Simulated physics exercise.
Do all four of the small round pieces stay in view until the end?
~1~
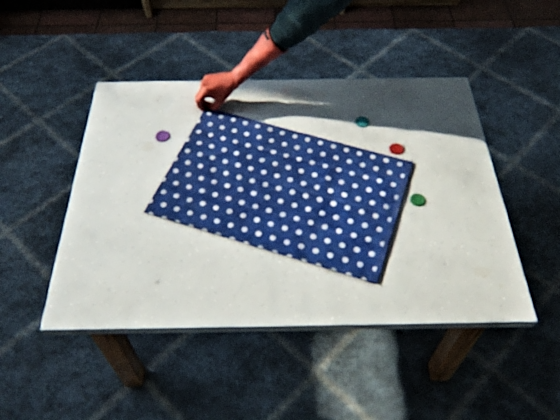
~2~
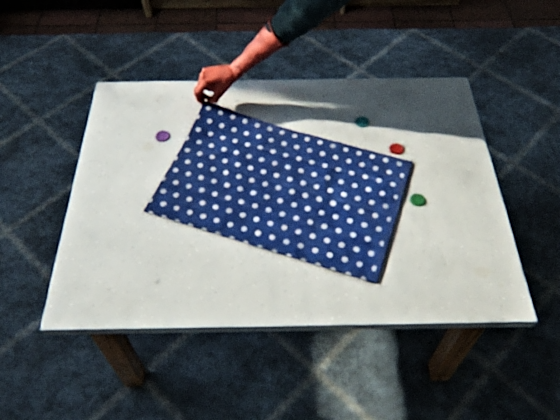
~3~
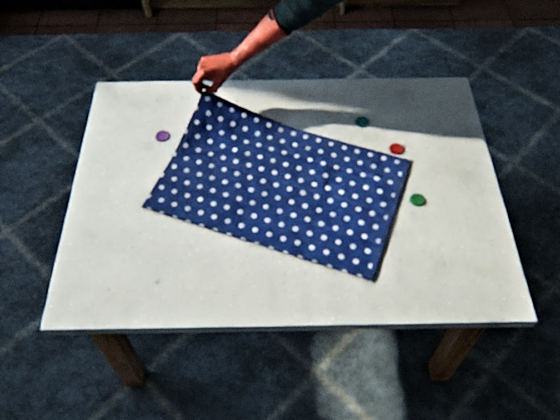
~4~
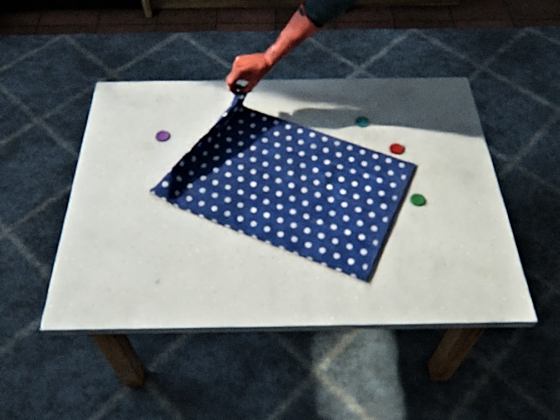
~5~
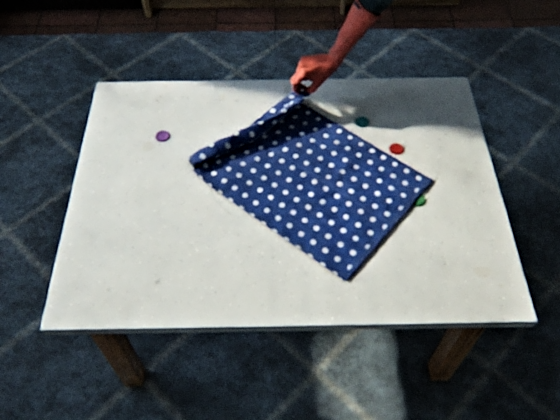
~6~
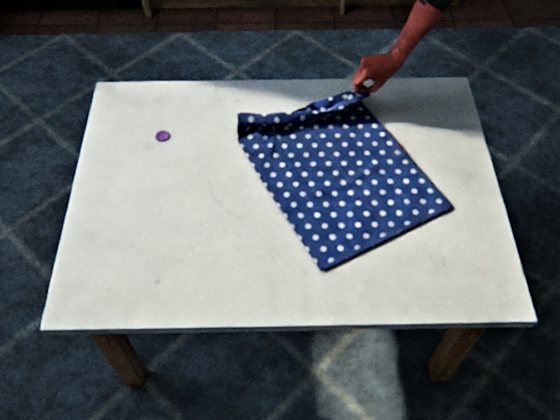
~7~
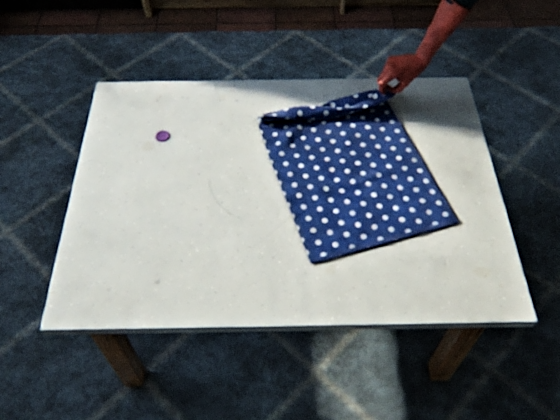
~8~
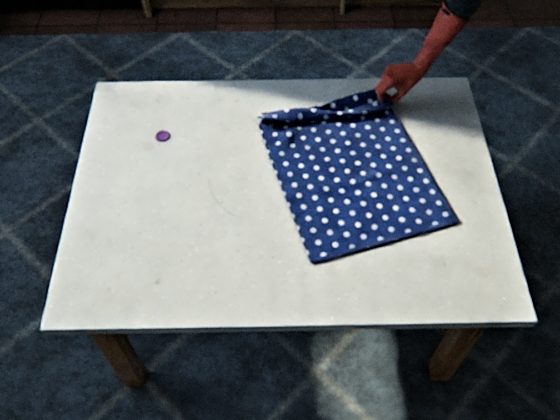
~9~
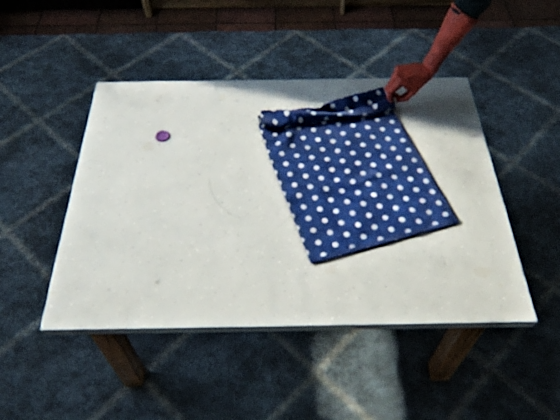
No, the napkin ends up over the green disc, the teal cap and the red button. Only the purple badge on the left stays uncovered.
